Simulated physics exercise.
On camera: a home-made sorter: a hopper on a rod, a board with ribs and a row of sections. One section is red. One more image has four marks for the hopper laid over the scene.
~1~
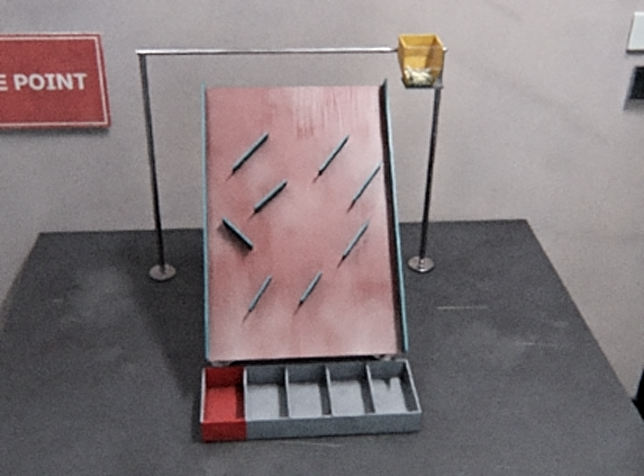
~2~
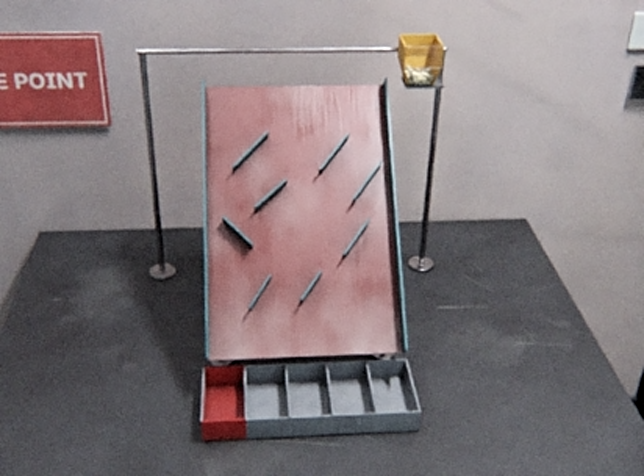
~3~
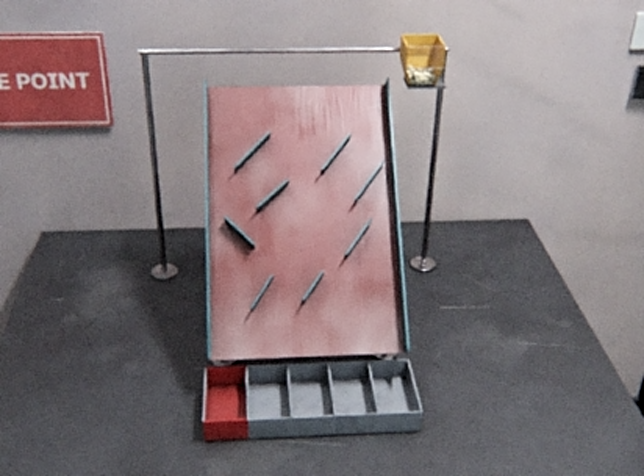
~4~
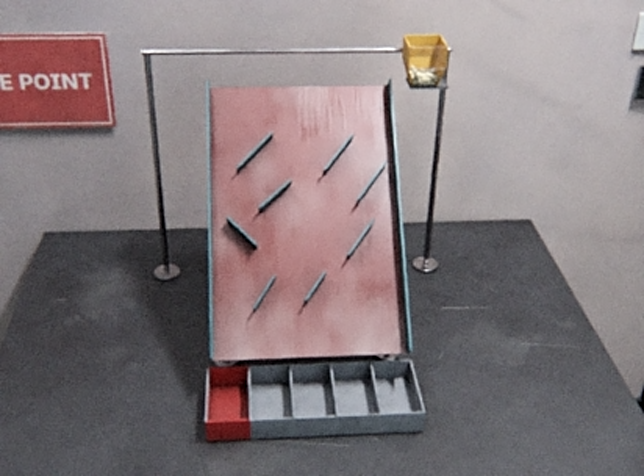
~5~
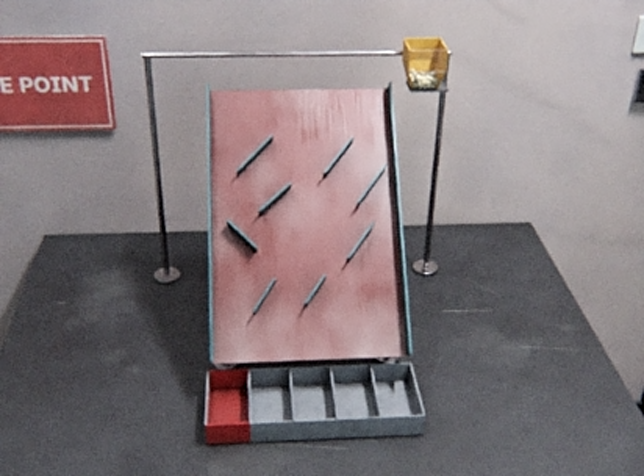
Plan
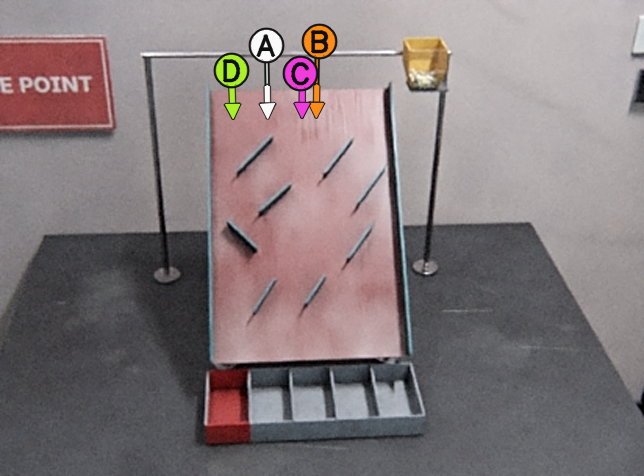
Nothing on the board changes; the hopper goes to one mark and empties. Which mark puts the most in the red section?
Go for D.
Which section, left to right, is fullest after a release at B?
The second from the left.
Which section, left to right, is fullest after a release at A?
The first from the left.
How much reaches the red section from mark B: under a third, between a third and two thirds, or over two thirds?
Under a third.
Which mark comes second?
It is A.
On the marked copy, mark A meets the board at (267, 112); mark B meets the board at (316, 112); mark C meets the board at (302, 112); mark D meets the board at (232, 113).
With A, about two thirds in the red section, about a quarter in other sections, a small part outside the box.
With B, a small part in the red section, most in other sections, a small part outside the box.
With C, about a quarter in the red section, about two thirds in other sections, a small part outside the box.
With D, most in the red section, a small part in other sections, a small part outside the box.
